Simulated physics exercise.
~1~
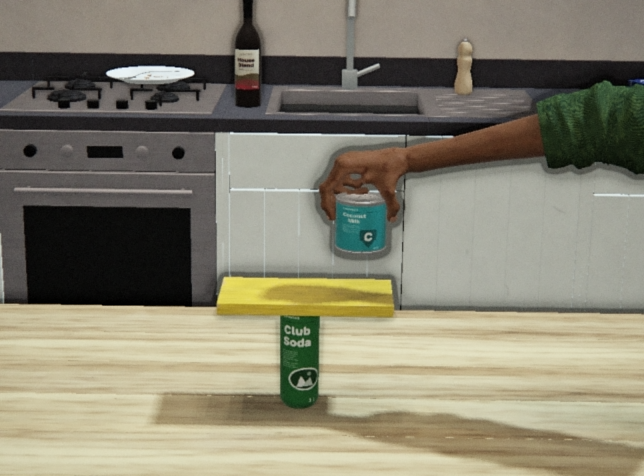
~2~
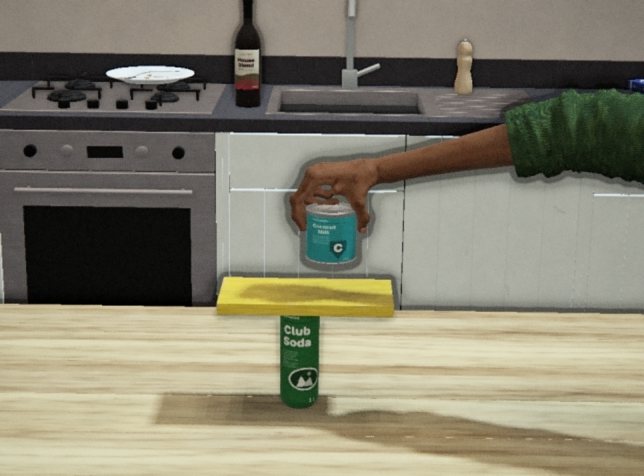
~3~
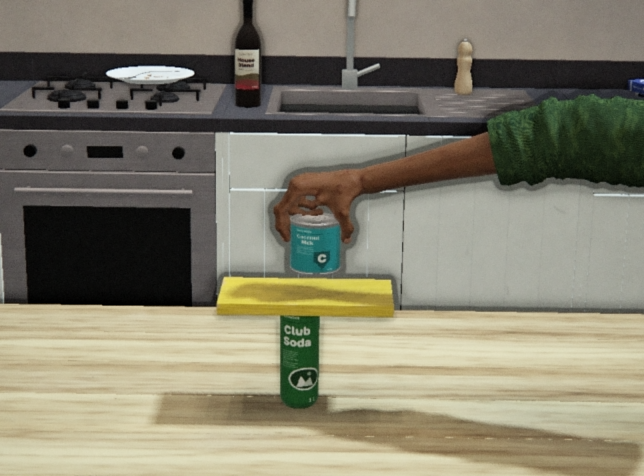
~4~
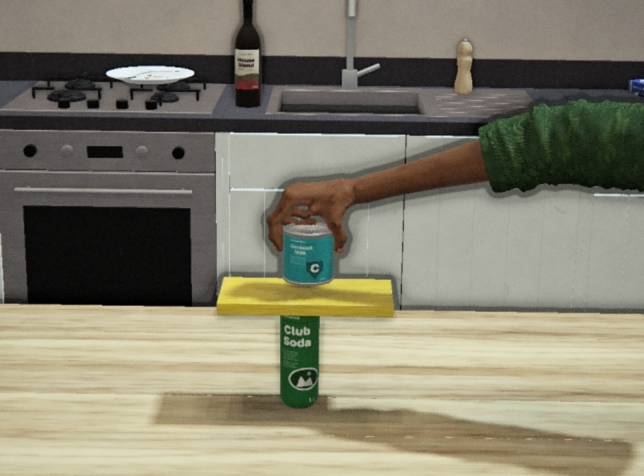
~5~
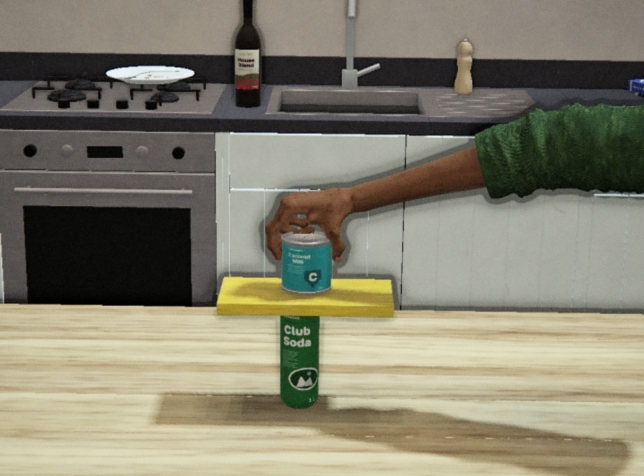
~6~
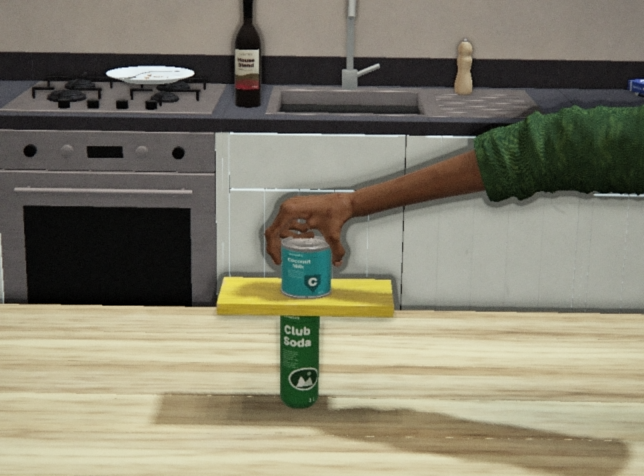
We see a hand lower a turquoise tin down and to the left onto a yellow board balanced on a green Club Soda can on a table, and the fingers still grip the tin as it rests there.
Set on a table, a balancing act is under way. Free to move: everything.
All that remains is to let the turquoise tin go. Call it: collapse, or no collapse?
No collapse.
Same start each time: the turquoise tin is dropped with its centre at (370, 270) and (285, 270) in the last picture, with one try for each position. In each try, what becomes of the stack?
Topples, then stands firm.
Then, 0.20 s past the last view, nothing moves.
Then, 0.40 s past the last view, turquoise tin resting near (306, 268).
Finally, all 3 still in place. Final places as the last picture's camera would see them, turquoise tin near (306, 268). The stack stays up.
